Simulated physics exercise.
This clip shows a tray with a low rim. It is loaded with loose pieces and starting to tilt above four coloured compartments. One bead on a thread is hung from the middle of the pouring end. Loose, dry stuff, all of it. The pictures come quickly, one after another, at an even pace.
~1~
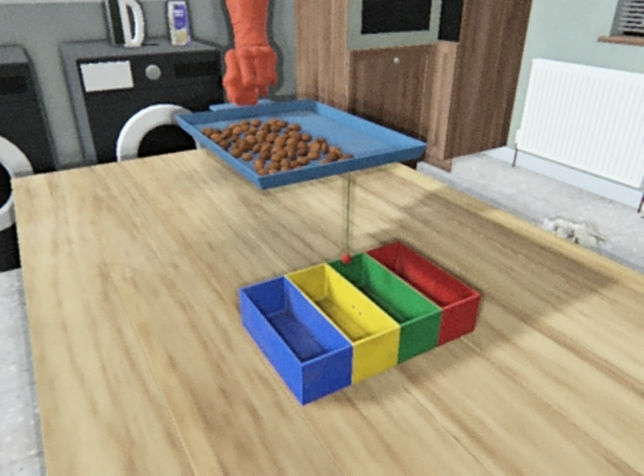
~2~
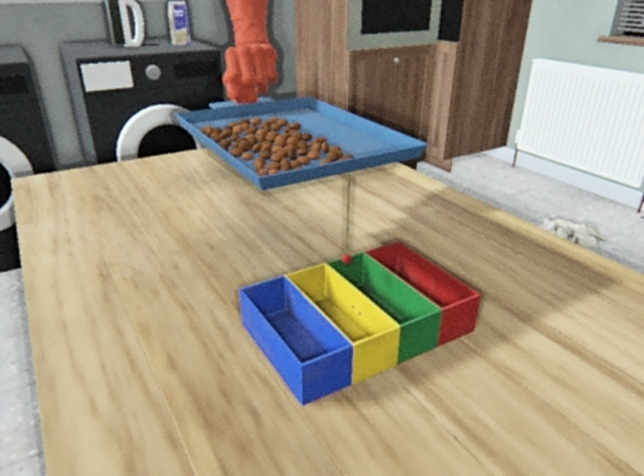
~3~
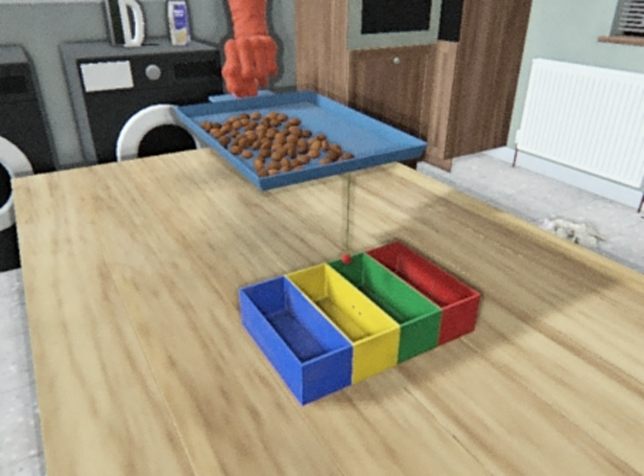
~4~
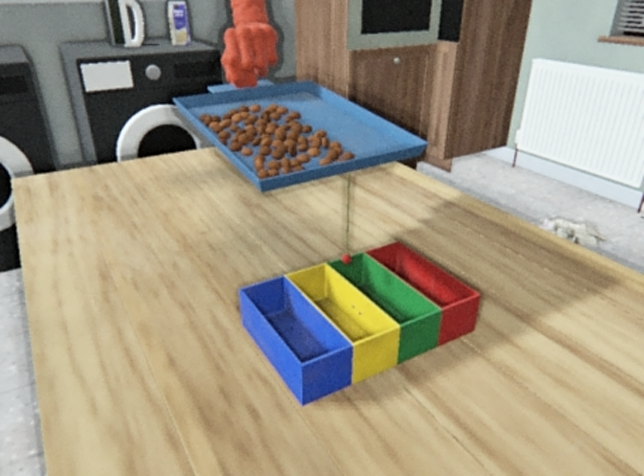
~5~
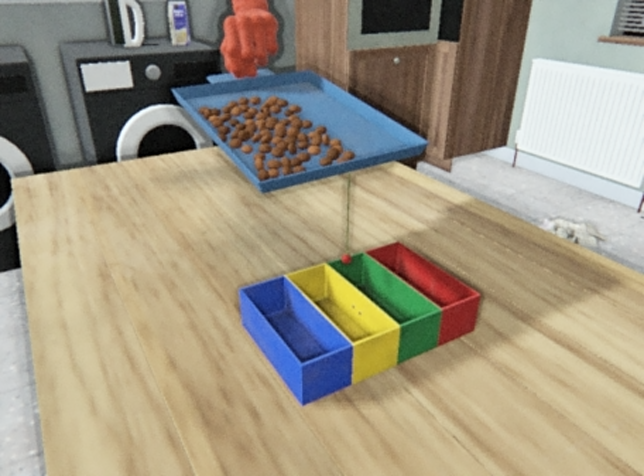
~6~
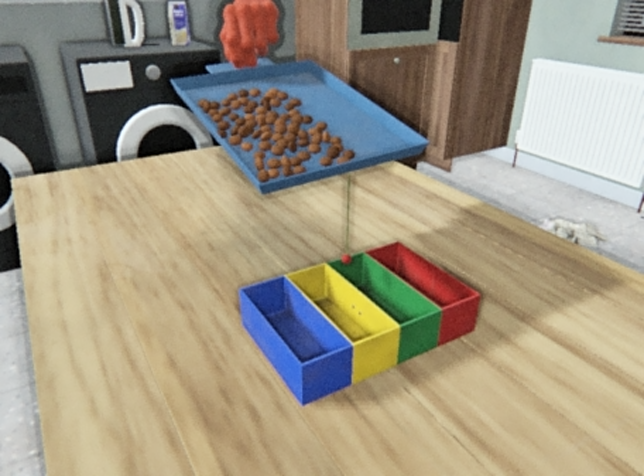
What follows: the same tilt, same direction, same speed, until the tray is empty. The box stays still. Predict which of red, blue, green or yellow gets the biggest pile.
The biggest pile lands in blue.
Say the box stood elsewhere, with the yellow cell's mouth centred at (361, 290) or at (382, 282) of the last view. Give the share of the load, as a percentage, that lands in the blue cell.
You'd end up with around 40 per cent and then around 30 per cent.
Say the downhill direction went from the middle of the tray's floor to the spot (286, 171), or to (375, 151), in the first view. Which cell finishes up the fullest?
First: That blue cell. Second: Red.
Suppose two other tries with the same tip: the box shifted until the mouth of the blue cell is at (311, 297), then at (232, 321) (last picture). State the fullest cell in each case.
The blue cell; that yellow cell.
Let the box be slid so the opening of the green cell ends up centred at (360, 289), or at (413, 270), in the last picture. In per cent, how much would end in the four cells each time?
Result: 100 % and 50 %.
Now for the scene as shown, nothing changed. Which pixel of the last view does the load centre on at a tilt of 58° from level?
About (293, 157).
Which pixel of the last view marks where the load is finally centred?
About (311, 344).
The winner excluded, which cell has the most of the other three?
Runner-up: The yellow cell.
Just after the last frame, tray tipped steeply; almost all on the tray; just a few in the blue cell; just a few falling or outside the box.
A moment on, tray tipped right over; roughly half in the blue cell; roughly a quarter in the yellow cell; about a tenth in the green cell; just a few in the red cell; about a tenth falling or outside the box.
Further on, tray tipped past a quarter turn; roughly half in the blue cell; roughly a third in the yellow cell; about a tenth in the green cell; just a few in the red cell; about a tenth falling or outside the box.
When it is over, tray tipped past a quarter turn; roughly half in the blue cell; roughly a third in the yellow cell; about a tenth in the green cell; just a few in the red cell; about a tenth outside the box.
